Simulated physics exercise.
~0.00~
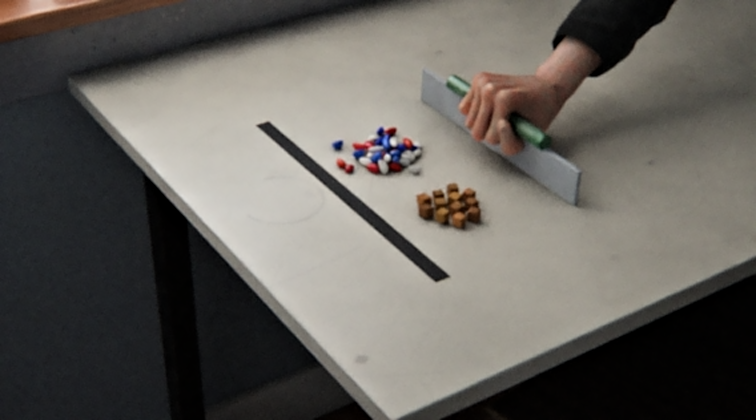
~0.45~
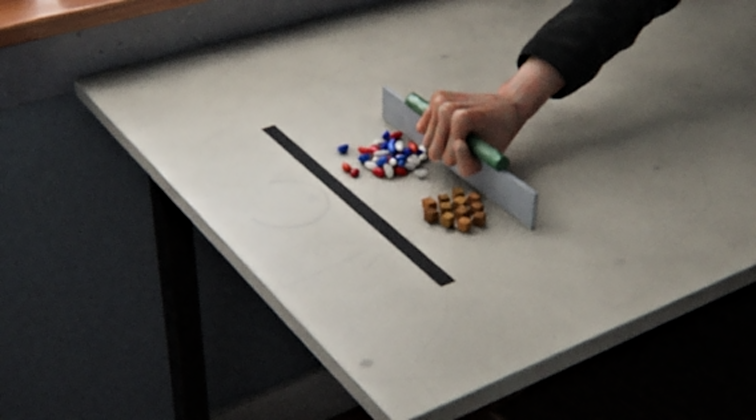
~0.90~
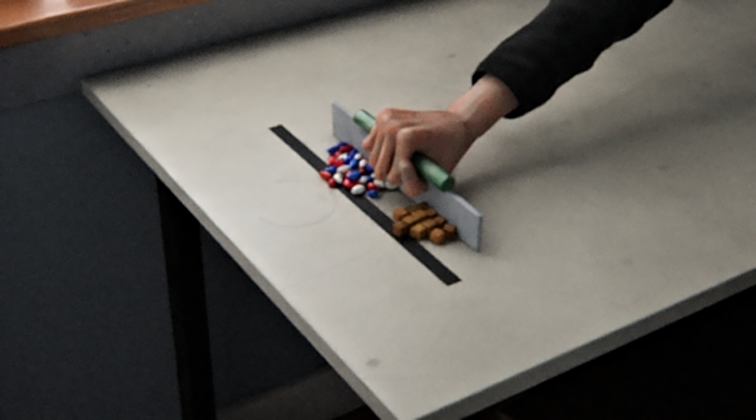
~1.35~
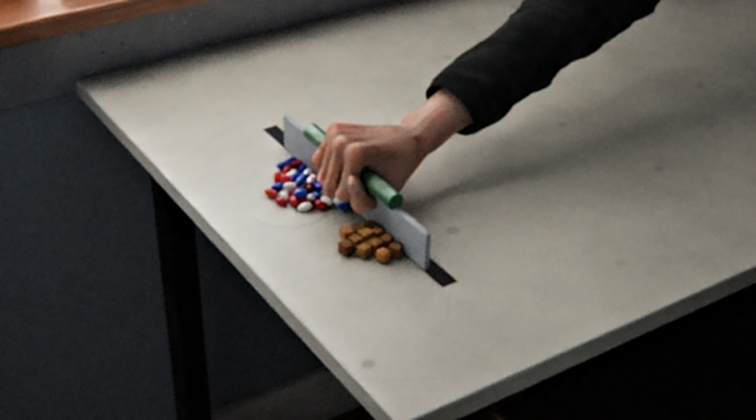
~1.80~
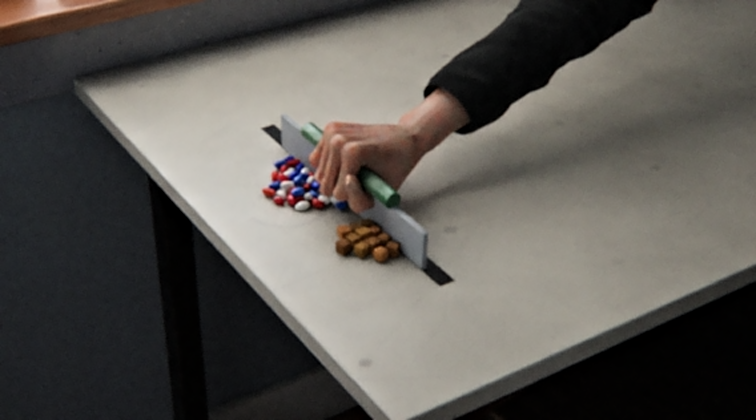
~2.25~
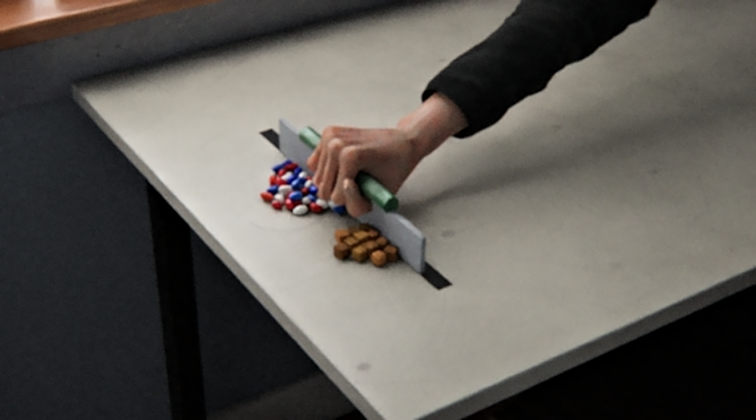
In this clip, a hand holding a scraper with a green handle sweeps left across a pale tabletop, pushing a pile of red, white and blue capsules and a pile of brown cubes past black tape, then stops at the tape with both piles still on the table.
